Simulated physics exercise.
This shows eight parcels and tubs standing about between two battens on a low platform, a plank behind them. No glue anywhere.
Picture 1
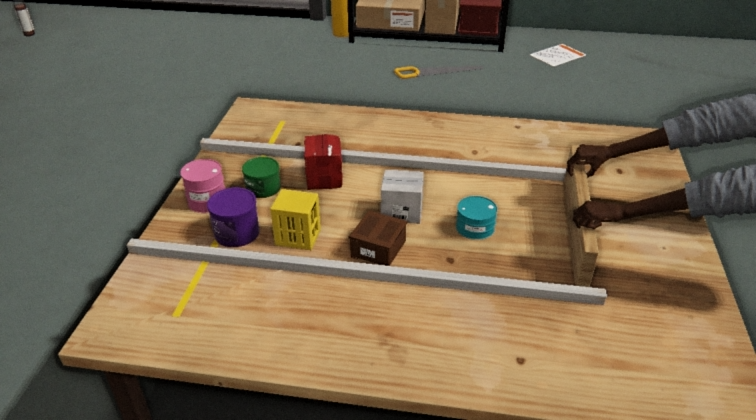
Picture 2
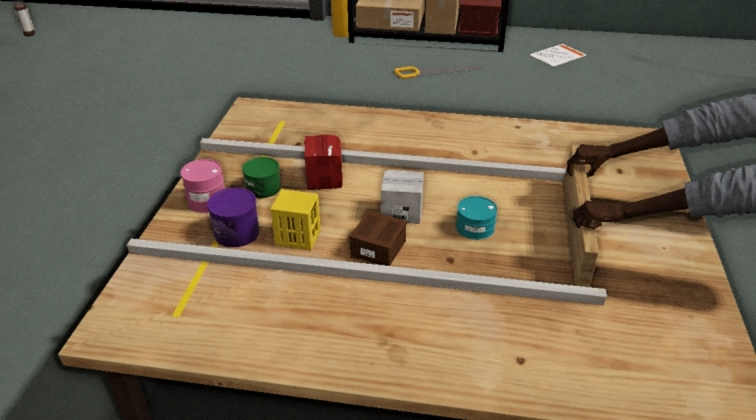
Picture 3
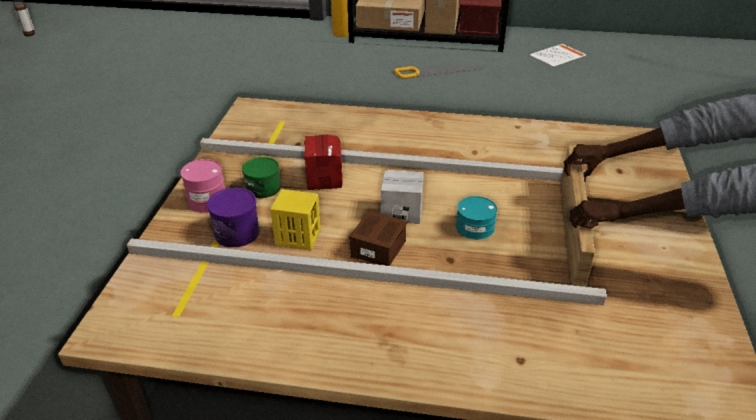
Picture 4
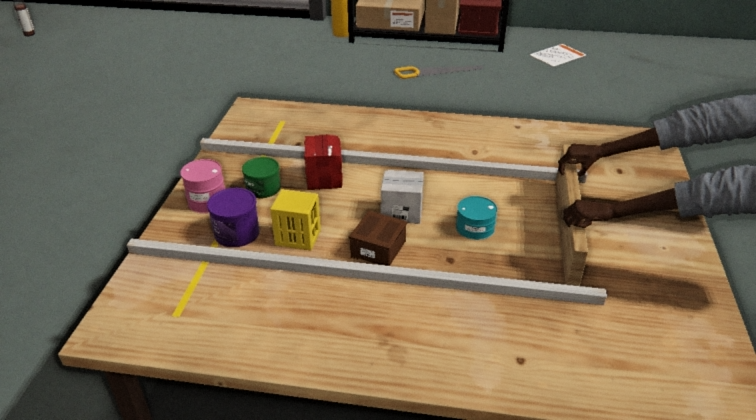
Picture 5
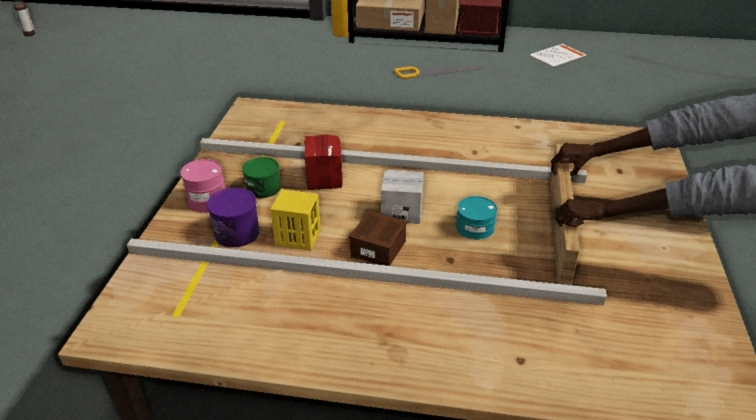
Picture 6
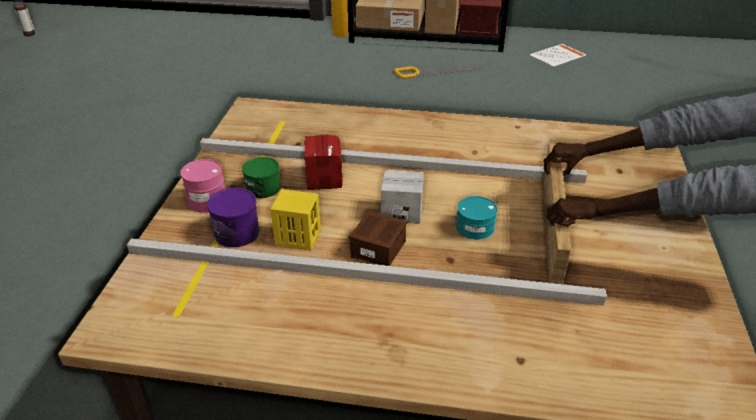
A wooden plank, gripped by two hands, slid a short way left between two rails on a wooden table, while the eight colourful tubs and boxes in front of it stayed where they were.
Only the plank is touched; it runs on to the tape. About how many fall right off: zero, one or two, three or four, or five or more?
Here the number that fall off is one or two.
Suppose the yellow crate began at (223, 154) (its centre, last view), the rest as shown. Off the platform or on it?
From there it does not fall.
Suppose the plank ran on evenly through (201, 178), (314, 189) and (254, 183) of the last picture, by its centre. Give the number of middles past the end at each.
It would be 4, 0 and 1.
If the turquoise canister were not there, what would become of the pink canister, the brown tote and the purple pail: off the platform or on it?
The pink canister stays on; the brown tote remains up; the purple pail falls.
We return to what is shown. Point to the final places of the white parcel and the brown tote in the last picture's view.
The white parcel at (229, 171), the brown tote at (199, 224).
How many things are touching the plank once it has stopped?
In contact: 4.
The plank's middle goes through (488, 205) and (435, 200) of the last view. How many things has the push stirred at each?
First 1, then 2.
Soon after, none off yet; pink canister at rest near (204, 186); purple pail at rest near (234, 218); green pail at rest near (262, 178).
In the end, the number that fall off is one or two; gone, purple pail.
